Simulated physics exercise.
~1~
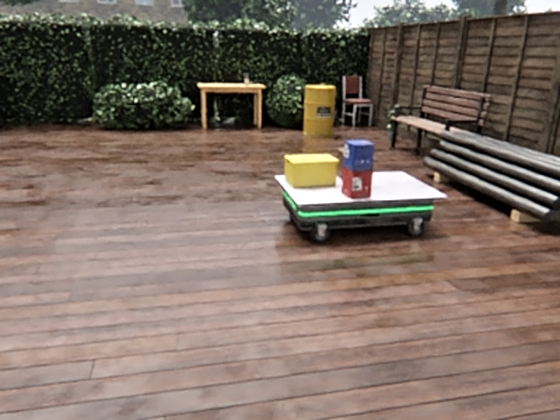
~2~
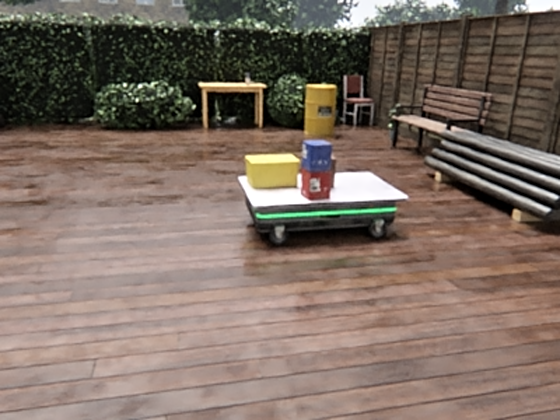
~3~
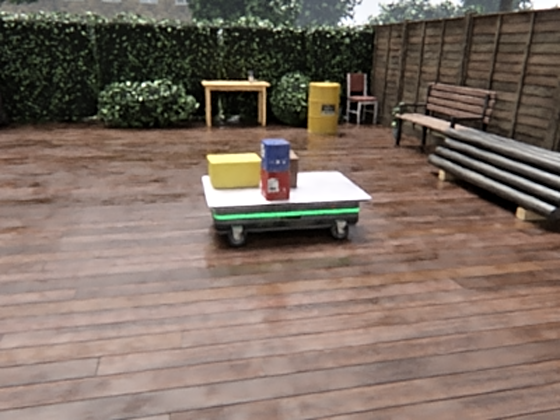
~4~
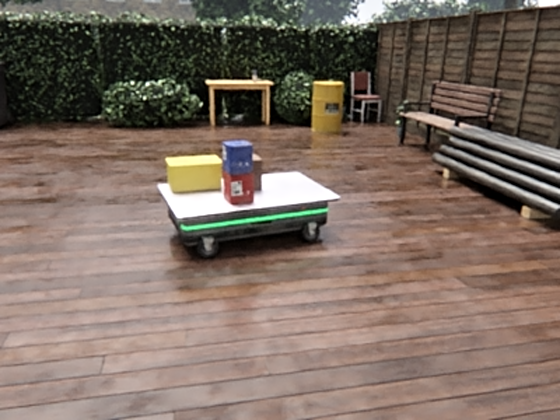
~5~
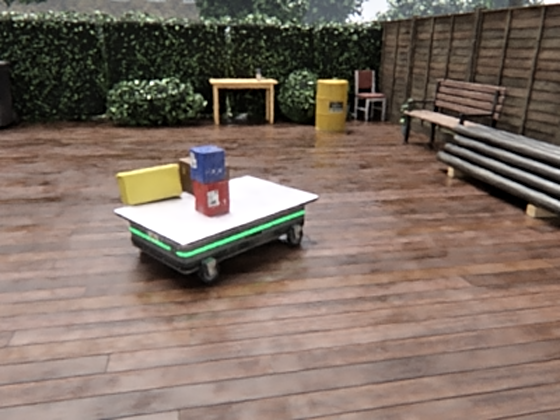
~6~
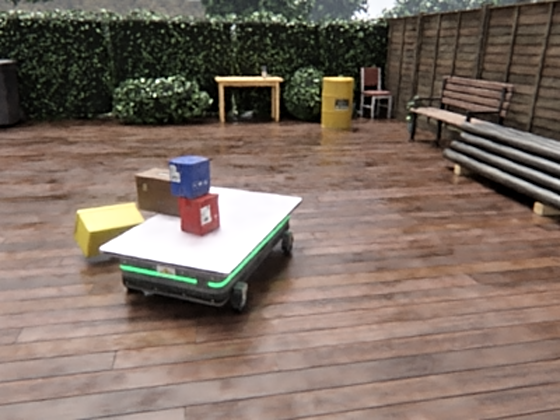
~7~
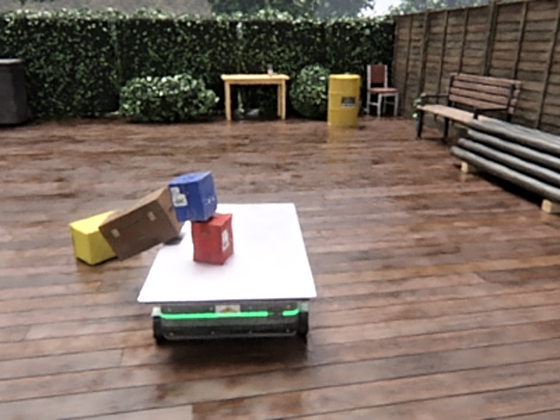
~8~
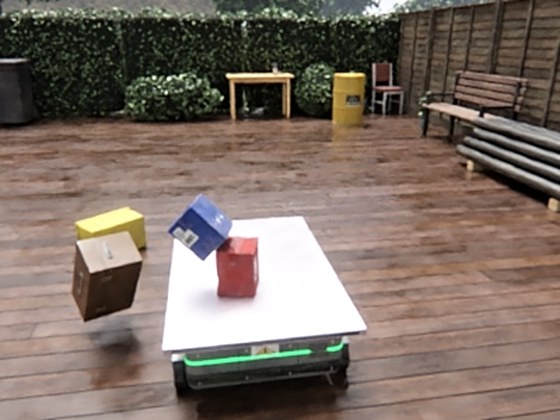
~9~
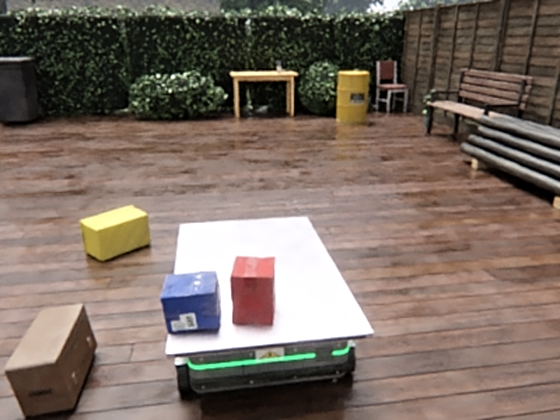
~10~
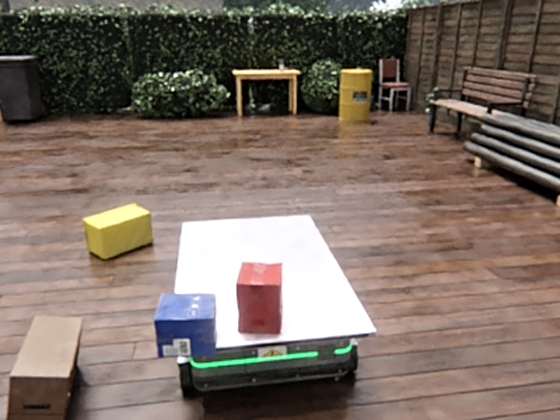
Flat cart crossing wet decking and swinging toward the viewer, shedding a yellow box and brown box, blue box toppling beside red.
